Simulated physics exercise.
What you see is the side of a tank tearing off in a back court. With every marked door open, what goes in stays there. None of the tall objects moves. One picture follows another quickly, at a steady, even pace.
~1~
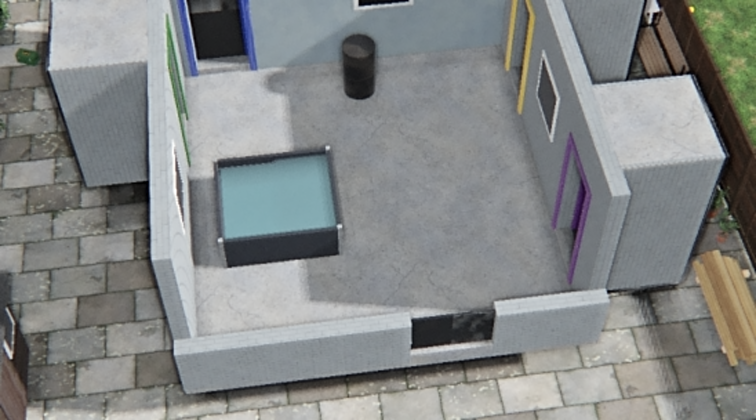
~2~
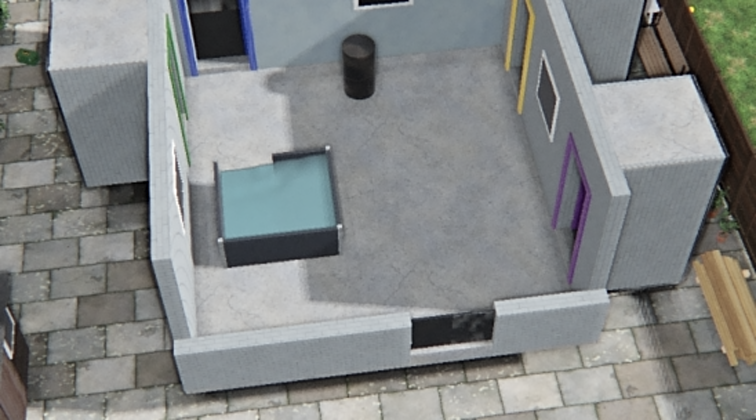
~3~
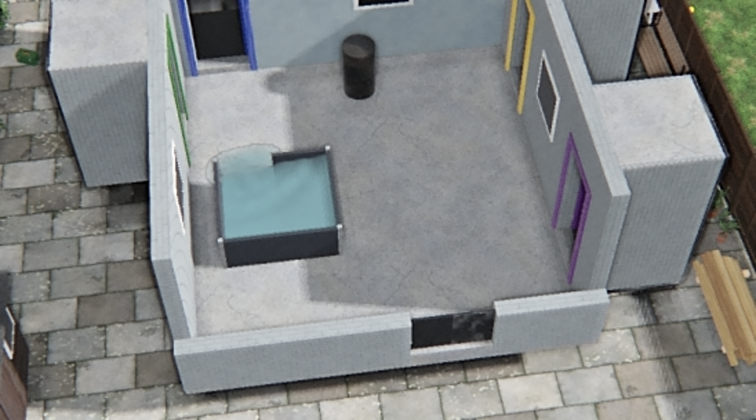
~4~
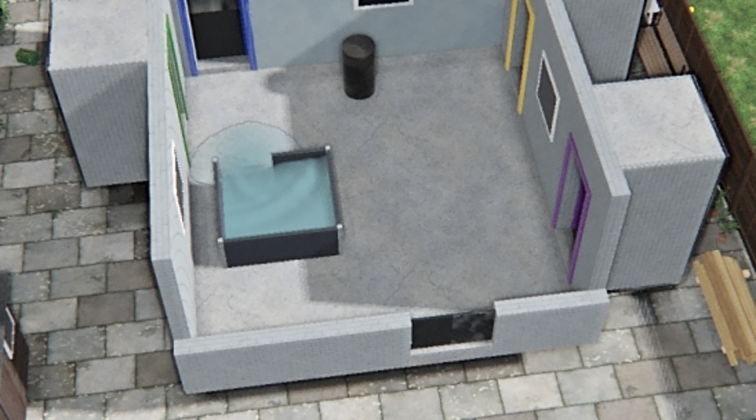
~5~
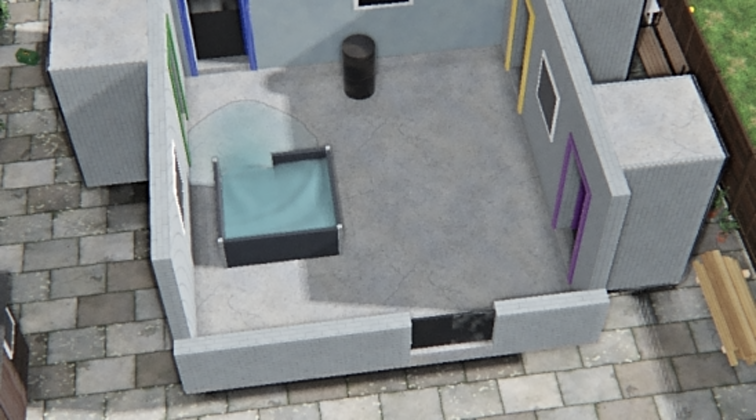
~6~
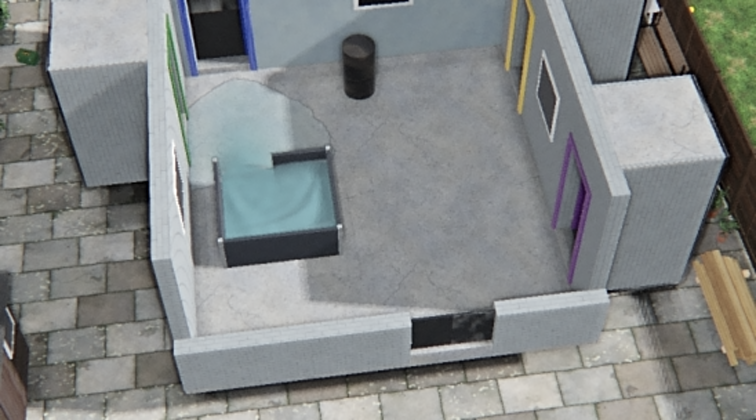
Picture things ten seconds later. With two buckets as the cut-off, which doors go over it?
Purple door: Not beyond two buckets; green door: Not beyond two buckets; blue door: Beyond two buckets; yellow door: Not beyond two buckets.
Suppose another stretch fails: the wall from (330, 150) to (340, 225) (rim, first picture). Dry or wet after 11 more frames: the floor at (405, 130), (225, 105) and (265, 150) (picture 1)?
In turn: Inundated, then untouched, then untouched.
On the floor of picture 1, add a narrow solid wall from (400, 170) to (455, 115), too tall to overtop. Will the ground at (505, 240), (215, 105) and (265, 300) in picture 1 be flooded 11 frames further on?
Point by point: First not reached, second submerged, third not reached.
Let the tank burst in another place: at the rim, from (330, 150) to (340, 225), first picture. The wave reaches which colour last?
The green one comes last.
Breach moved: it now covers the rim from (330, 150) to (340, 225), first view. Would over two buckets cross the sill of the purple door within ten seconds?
Well, the purple door is swamped.
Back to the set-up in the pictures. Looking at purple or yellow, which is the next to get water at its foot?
The yellow door, before the others.
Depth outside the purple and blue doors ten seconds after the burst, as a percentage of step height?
Roughly 70 % and 40 %, respectively.
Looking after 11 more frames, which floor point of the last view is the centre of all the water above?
Roughly (266, 171) in the last picture.
A moment on, water covers 20 % of the floor; the purple door not reached, the green door wet at the sill, nothing in, the blue door under two buckets in, the yellow door not reached.
Next, water covers 20 % of the floor; the purple door not reached, the green door under two buckets in, the blue door over two buckets in, the yellow door not reached.
Then, water covers 35 % of the floor; the purple door not reached, the green door under two buckets in, the blue door far over two buckets in, the yellow door wet at the sill, nothing in.
Later, water covers 65 % of the floor; the purple door not reached, the green door under two buckets in, the blue door far over two buckets in, the yellow door wet at the sill, nothing in.
In the end, water covers 90 % of the floor; the purple door wet at the sill, nothing in, the green door under two buckets in, the blue door far over two buckets in, the yellow door wet at the sill, nothing in.
